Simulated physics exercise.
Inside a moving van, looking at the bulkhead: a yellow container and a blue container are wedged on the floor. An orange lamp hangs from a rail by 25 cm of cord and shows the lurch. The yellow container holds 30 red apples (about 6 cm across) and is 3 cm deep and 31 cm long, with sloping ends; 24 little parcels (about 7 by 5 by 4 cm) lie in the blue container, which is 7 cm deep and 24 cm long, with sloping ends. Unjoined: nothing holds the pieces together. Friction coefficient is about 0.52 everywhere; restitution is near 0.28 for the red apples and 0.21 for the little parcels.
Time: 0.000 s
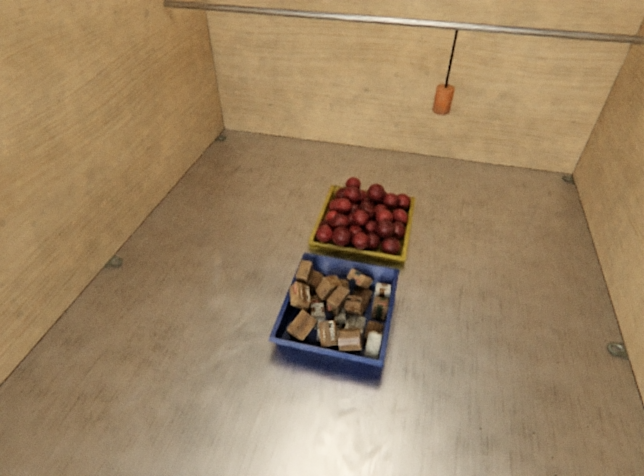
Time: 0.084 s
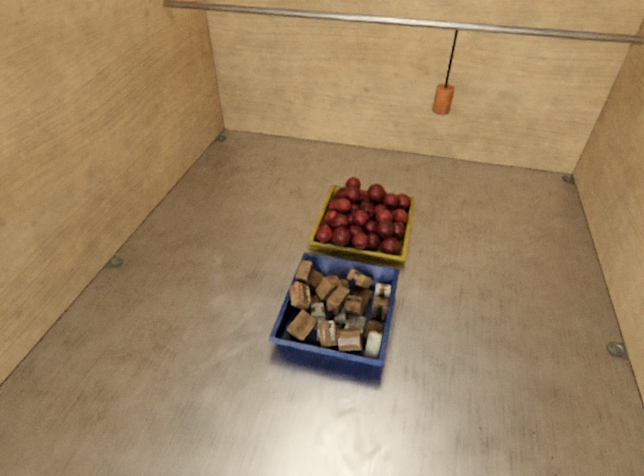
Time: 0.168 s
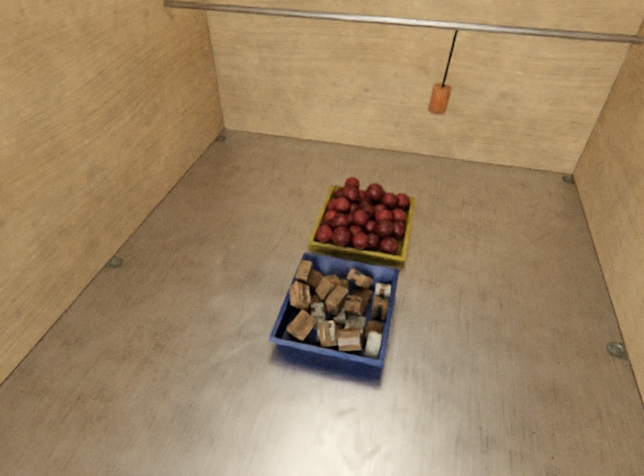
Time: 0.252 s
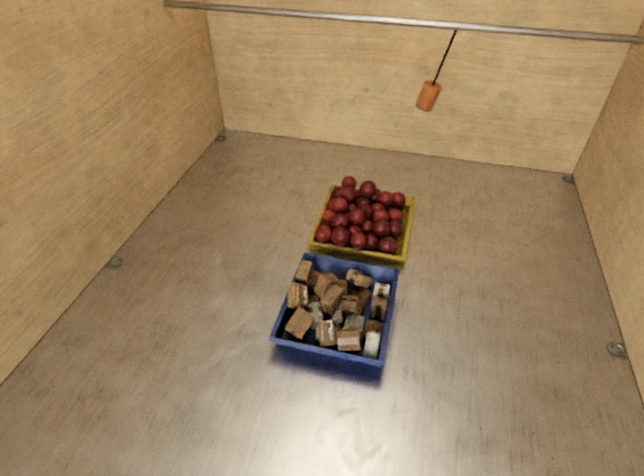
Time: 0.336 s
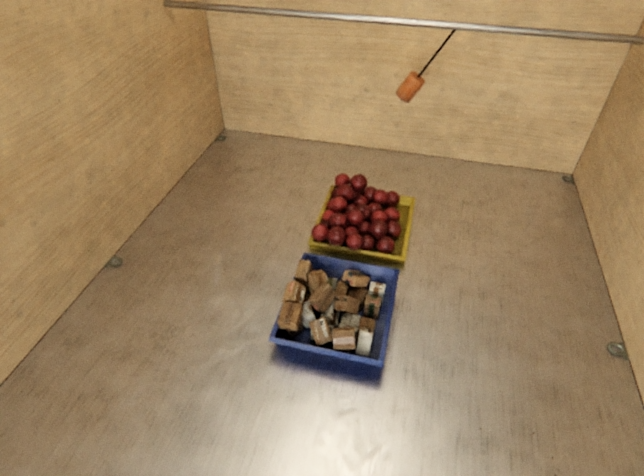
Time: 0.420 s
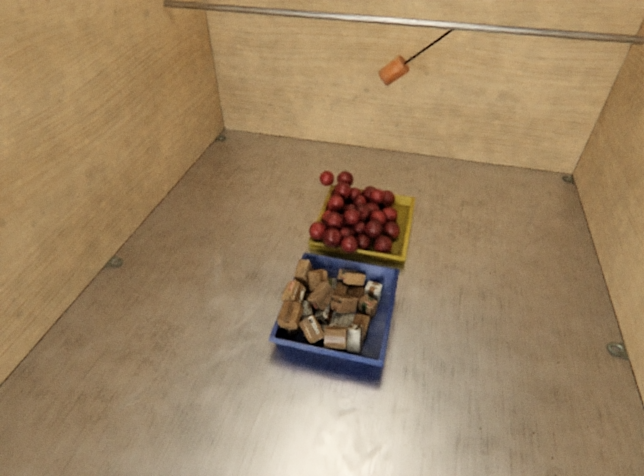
An orange lamp swings far left as red apples and small parcels shift left in their containers.
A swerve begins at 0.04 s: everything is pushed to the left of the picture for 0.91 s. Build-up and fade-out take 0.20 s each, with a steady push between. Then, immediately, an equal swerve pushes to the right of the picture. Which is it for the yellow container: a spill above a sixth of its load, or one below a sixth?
The lost fraction surpasses one sixth.
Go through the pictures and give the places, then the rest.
In the first picture (each is followed by its nearest rim corner in this view), yellow container, (404, 257); blue container, (381, 361); the lamp leans 0°; none out.
Yellow container, (404, 257); the lamp leans 0°, in the second picture.
Yellow container, (404, 257); the lamp leans 3°, in the third picture.
Yellow container, (404, 257); the lamp leans 13°, in the fourth picture.
Yellow container, (404, 257); the lamp leans 30°, in the fifth picture.
Yellow container, (404, 257); blue container, (381, 361); the lamp leans 49°; 2 out, the lowest apple at (350, 245), in the sixth picture.
After 0.75 s, yellow container 21 in, 9 out and blue container 23 in, 1 out.
After 1.16 s, yellow container 20 in, 10 out and blue container 23 in, 1 out.
After 1.73 s, yellow container 18 in, 12 out and blue container 23 in, 1 out.
Final count (at 2.46 s), yellow container 18 in, 12 out and blue container 23 in, 1 out. Asked share, 12 of 30, 40 per cent.
